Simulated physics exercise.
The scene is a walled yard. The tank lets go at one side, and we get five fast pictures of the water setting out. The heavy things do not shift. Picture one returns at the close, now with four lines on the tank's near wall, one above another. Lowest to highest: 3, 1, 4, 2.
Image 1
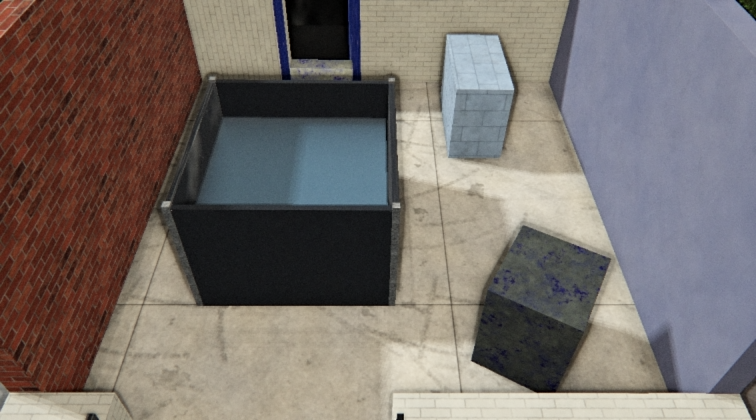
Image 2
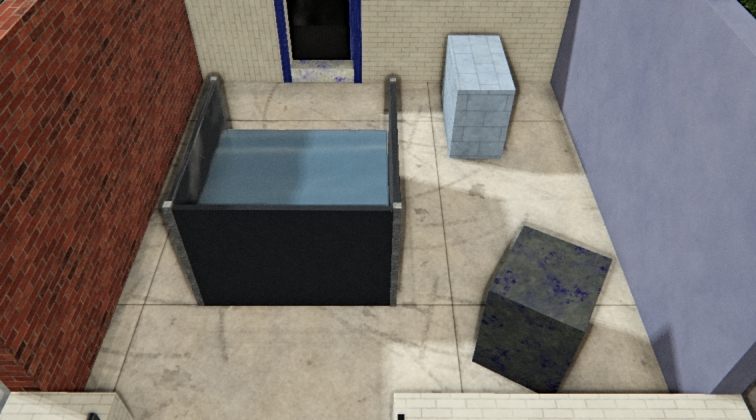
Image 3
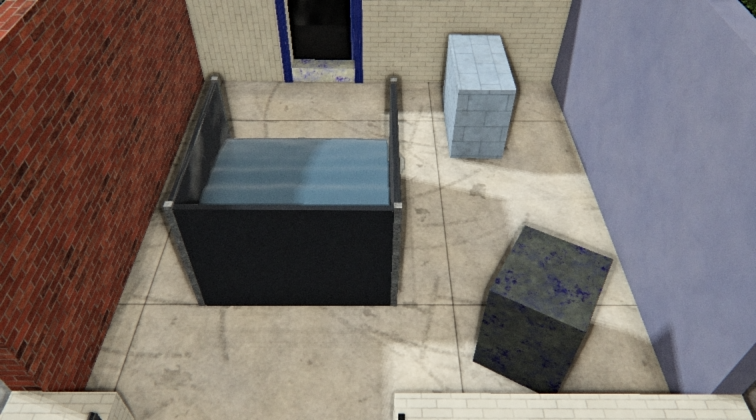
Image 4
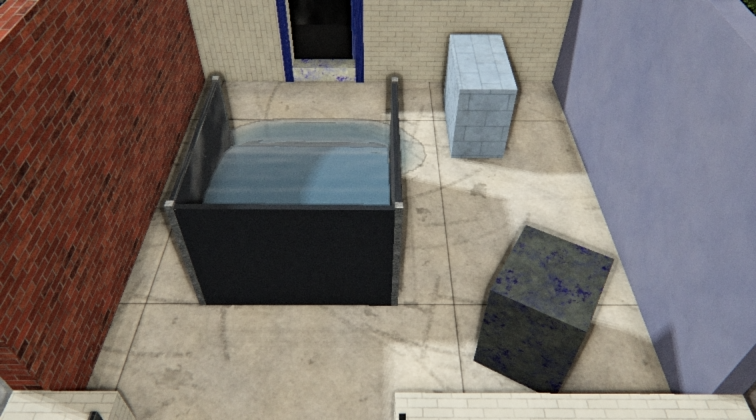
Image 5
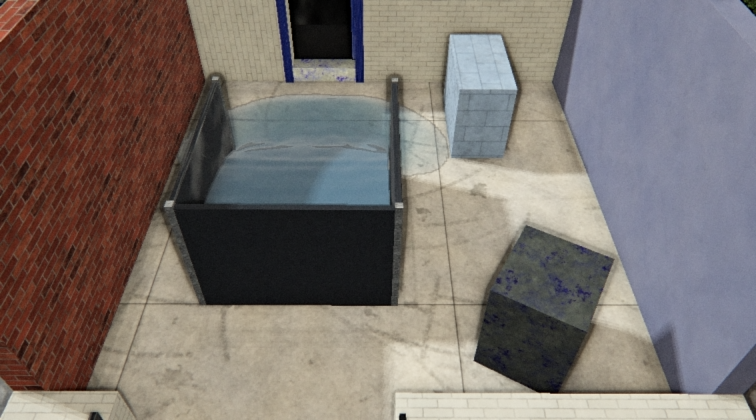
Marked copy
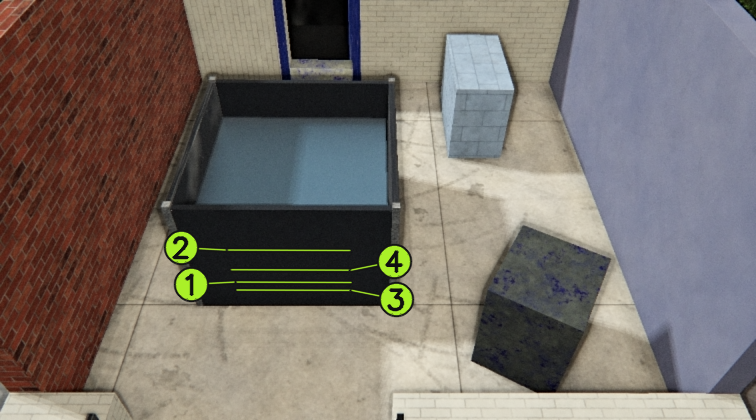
Water in a dark open-topped tank starts to slump as the tank's far side disappears, then flows out across the pale ground toward the back wall and around to the right, near a light-blue block in a walled yard.
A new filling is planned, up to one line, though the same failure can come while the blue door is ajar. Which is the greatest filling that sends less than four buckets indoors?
1.
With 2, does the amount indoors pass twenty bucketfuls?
Yes, it does.
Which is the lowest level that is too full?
That would be 4.
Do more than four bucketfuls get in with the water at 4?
Yes.
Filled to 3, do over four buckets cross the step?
No, that is safe.
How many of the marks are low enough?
Two of the four.
In lime, 1 at (292, 282); 2 at (288, 250); 3 at (294, 290); 4 at (291, 269); from the bottom up 3, 1, 4, 2.
If 1 is chosen, a splash gets over, under a bucket.
If 2 is chosen, dozens of bucketfuls pour in.
If 3 is chosen, nothing gets over.
If 4 is chosen, about 10 bucketfuls get in.
